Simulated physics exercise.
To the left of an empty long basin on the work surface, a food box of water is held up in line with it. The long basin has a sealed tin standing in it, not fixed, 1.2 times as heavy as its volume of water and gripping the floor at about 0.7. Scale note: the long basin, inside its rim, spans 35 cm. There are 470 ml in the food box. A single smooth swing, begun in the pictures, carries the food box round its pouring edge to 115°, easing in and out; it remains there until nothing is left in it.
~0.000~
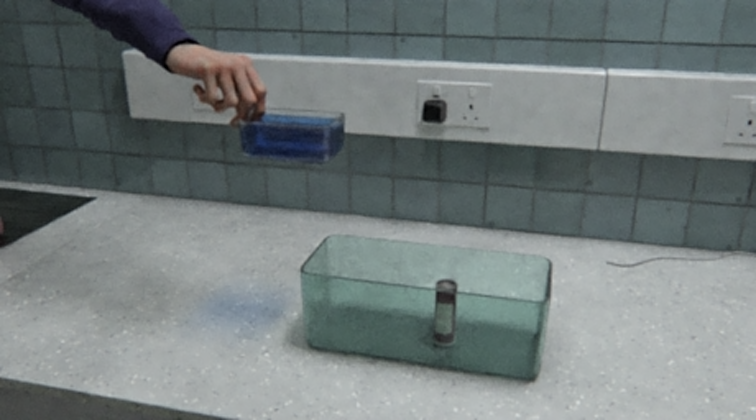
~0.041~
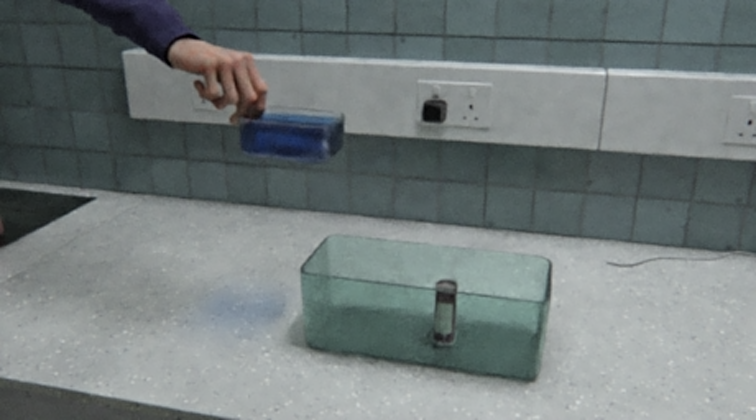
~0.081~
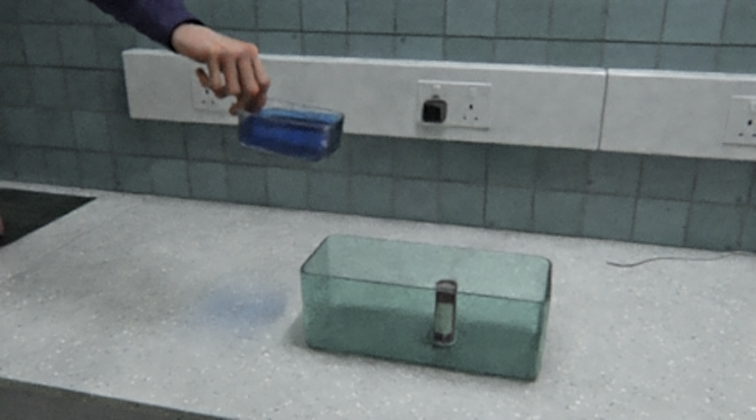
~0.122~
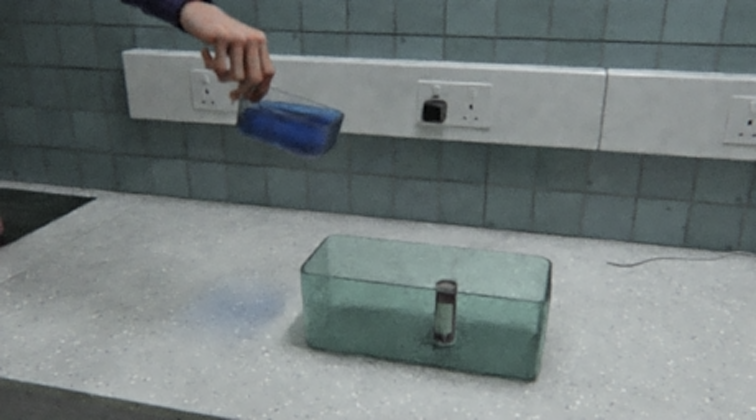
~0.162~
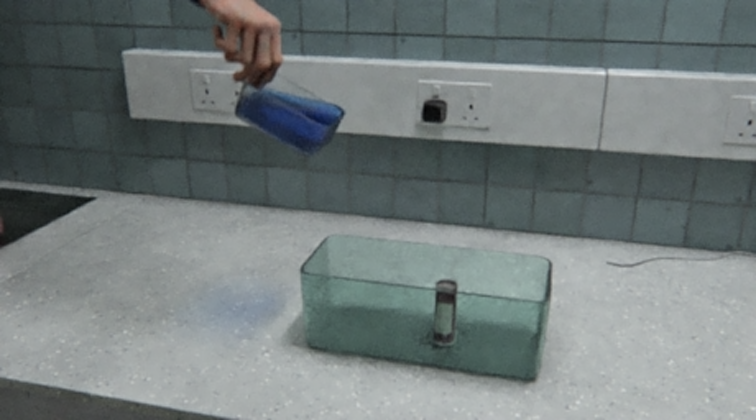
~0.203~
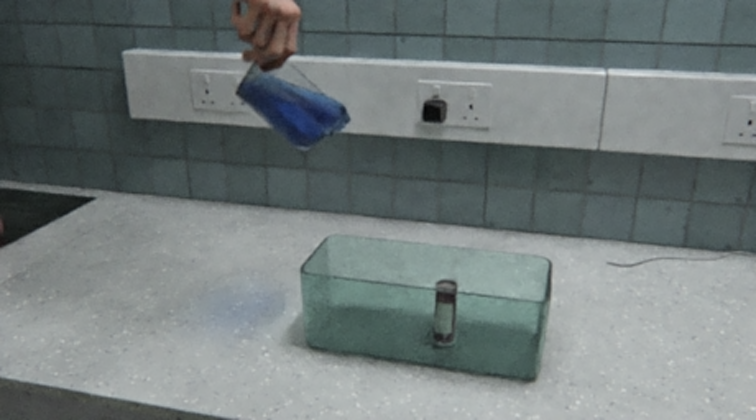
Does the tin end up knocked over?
Yes. It's going to be knocked down.
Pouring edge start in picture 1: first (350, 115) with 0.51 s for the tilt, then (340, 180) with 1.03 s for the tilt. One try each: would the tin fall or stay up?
Run one: It does not tip. Run two: It does not tip.
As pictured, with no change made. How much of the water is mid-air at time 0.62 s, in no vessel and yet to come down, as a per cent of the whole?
Roughly 12 %.
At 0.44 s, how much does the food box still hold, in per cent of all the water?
About 12 percent.
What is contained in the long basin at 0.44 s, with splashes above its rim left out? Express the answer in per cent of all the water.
Roughly 8 percent of it.
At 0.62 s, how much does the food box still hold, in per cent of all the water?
Remaining share: Approx. 0 %.
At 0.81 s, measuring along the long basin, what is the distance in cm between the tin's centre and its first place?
I'd put it at around 6 centimetres.
After 0.44 s the tilt is 110° and 13 per cent is still to pour; the tin stands where it began.
After 0.62 s the tilt is 115° and 0 per cent is still to pour; the tin leans 15°.
After 0.81 s the tilt is 115° and 0 per cent is still to pour; the tin lies on its side.
After 1.01 s the tilt is 115° and 0 per cent is still to pour; the tin lies on its side.
In the end the tin lies on its side.
